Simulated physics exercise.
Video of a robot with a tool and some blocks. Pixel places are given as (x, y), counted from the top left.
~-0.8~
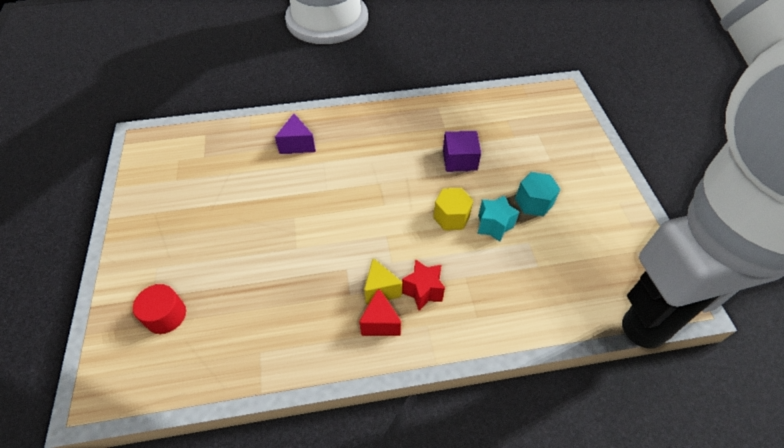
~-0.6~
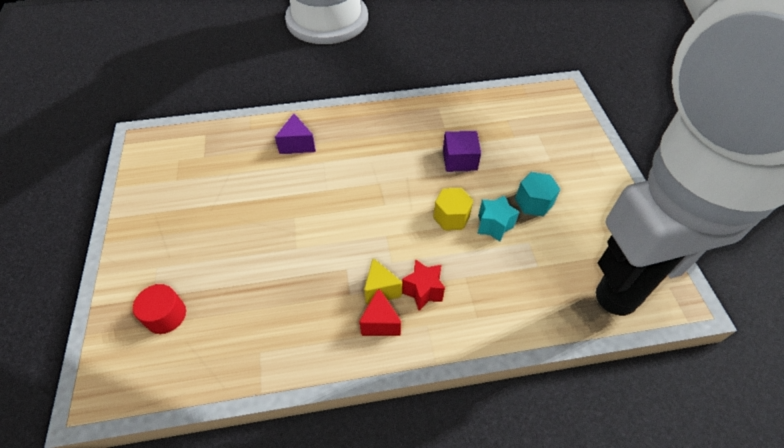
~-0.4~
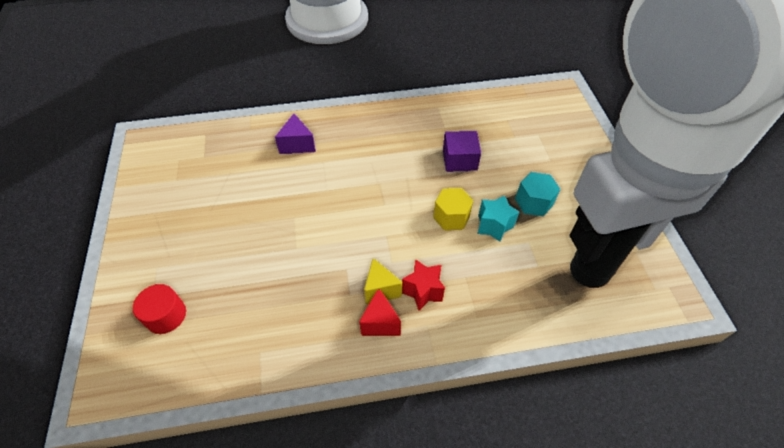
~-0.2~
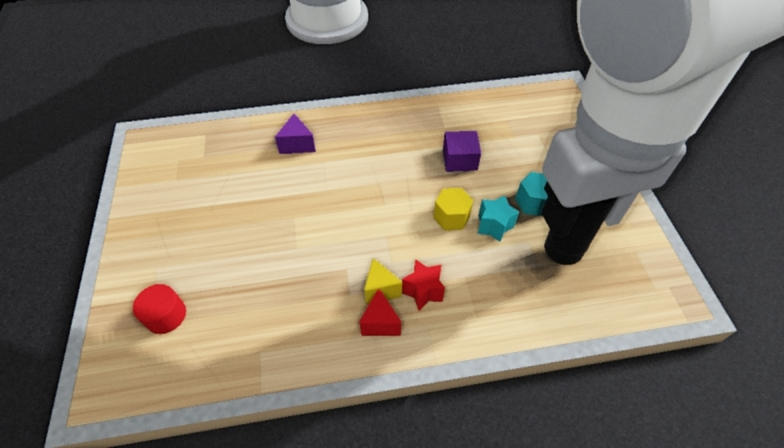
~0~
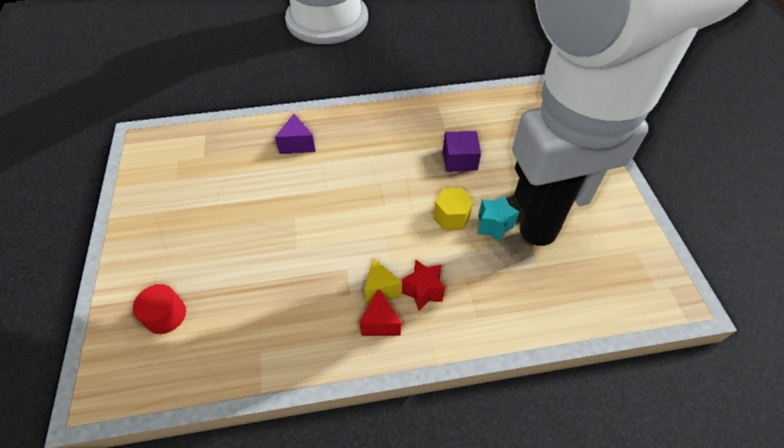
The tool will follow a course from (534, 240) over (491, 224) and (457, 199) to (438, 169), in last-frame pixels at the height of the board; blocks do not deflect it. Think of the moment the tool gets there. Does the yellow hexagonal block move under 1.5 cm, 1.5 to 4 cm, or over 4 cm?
Overall it shifts more than 4 cm.
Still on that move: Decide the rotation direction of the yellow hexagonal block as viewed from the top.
Its spin: Anticlockwise.
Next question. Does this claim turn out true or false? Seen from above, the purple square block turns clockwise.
This is true.
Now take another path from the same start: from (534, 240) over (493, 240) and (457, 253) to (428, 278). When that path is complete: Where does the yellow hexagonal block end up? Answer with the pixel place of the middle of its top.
My prediction: (432, 190).
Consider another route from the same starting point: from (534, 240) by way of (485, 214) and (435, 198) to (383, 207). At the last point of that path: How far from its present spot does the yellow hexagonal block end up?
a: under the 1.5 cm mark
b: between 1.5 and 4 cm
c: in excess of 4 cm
c.
On the path given first. One third of the way, tool at (493, 215); yellow hexagonal block at (433, 195), turned 40° anticlockwise; turquoise star at (466, 193).
Two thirds of the way, tool at (458, 189); yellow hexagonal block at (402, 183), turned 95° anticlockwise; turquoise star at (432, 168).
At the end, tool at (439, 160); yellow hexagonal block at (399, 181), turned 115° anticlockwise; purple square block at (463, 135), turned 35° clockwise; turquoise star at (409, 150), turned 35° anticlockwise; turquoise hexagonal block not moved.
